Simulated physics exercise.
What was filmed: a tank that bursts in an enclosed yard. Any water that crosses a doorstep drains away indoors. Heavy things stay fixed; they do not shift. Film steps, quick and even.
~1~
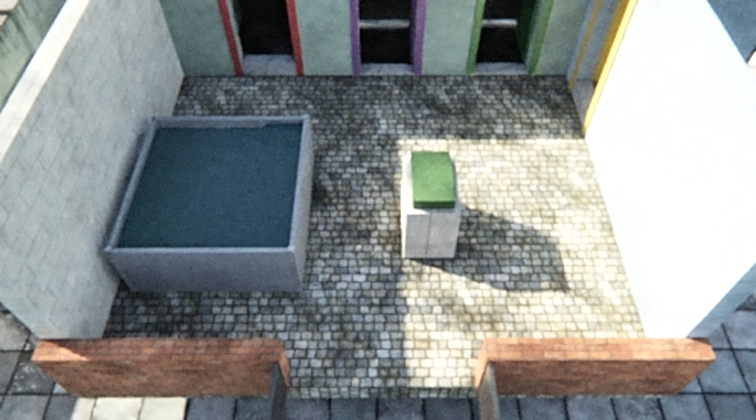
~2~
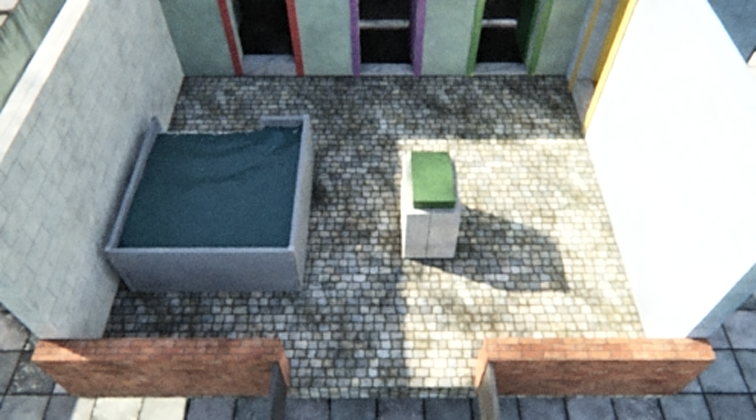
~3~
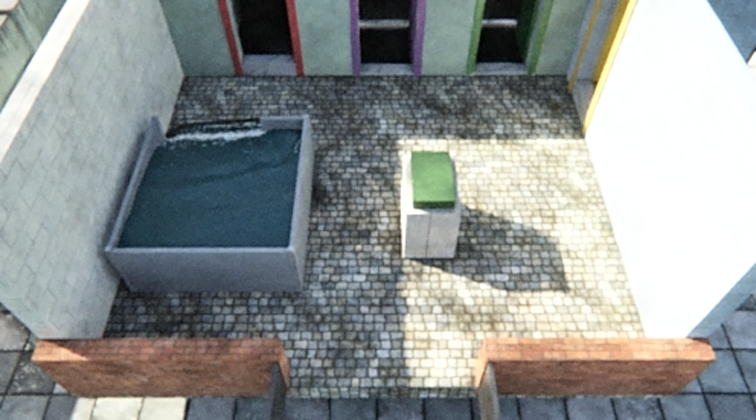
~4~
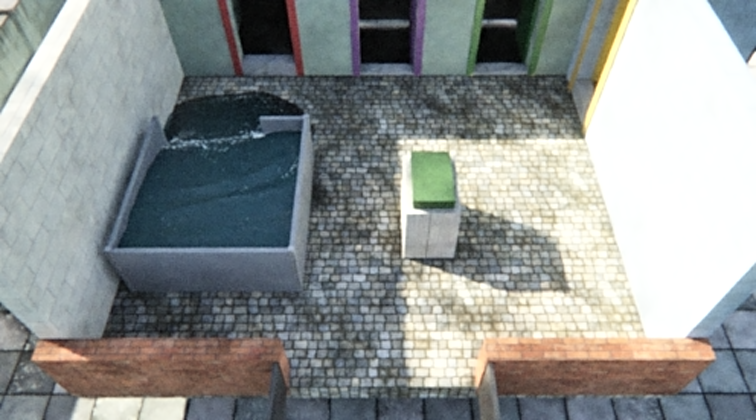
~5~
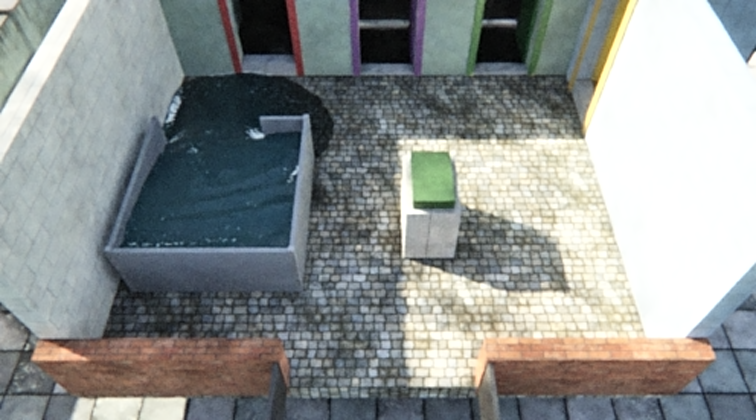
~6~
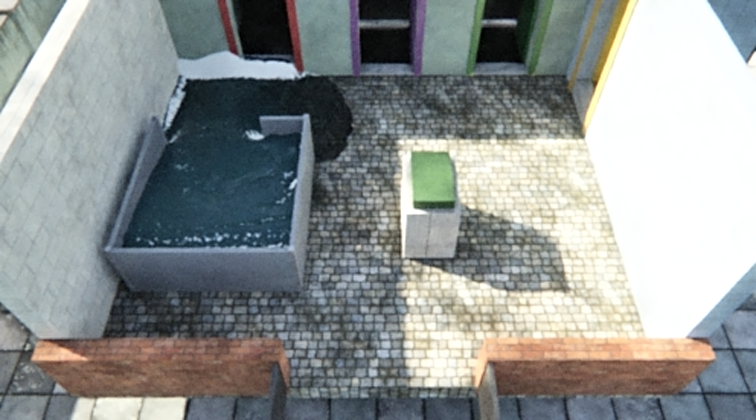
The clip opens on a grey tank of dark water, whole and still, in a walled, cobbled yard beside a green-topped pale block. The tank's far side gives way, and water pours through the gap, spreading across the cobbles toward the right and washing up in white foam against the back wall.
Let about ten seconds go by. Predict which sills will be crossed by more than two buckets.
The yellow door will not be; the purple door will be; the red door will be; the green door will be.
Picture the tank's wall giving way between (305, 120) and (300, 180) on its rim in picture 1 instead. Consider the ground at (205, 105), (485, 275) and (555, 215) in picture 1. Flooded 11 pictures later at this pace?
The first spot is spared, the second spared and the third soaked.
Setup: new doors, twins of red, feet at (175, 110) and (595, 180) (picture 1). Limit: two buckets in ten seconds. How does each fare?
Well, the first one tops it and the next one doesn't reach it.
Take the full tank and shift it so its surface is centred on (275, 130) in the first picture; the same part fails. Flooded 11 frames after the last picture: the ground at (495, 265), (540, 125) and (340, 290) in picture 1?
Taking the three spots in turn, I'd say spared, then drenched, then spared.
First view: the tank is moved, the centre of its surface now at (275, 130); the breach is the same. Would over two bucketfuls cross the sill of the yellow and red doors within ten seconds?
From what I see, the yellow one stays short of it and the red one gets past it.
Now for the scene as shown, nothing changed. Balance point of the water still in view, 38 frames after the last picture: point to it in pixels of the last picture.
Close to pixel (371, 185).
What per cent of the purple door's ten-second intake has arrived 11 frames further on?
Working it through, I arrive at 10 %.
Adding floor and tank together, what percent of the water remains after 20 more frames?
I'd put it near 94 %.
A moment on, water covers 20 % of the floor; the yellow door not reached, the purple door wet at the sill, nothing in, the red door over two buckets in, the green door not reached.
Next, water covers 30 % of the floor; the yellow door not reached, the purple door under two buckets in, the red door far over two buckets in, the green door wet at the sill, nothing in.
Then, water covers 65 % of the floor; the yellow door wet at the sill, nothing in, the purple door over two buckets in, the red door far over two buckets in, the green door wet at the sill, nothing in.
Later, water covers 90 % of the floor; the yellow door under two buckets in, the purple door over two buckets in, the red door far over two buckets in, the green door under two buckets in.
In the end, water covers 100 % of the floor; the yellow door under two buckets in, the purple door over two buckets in, the red door far over two buckets in, the green door over two buckets in.
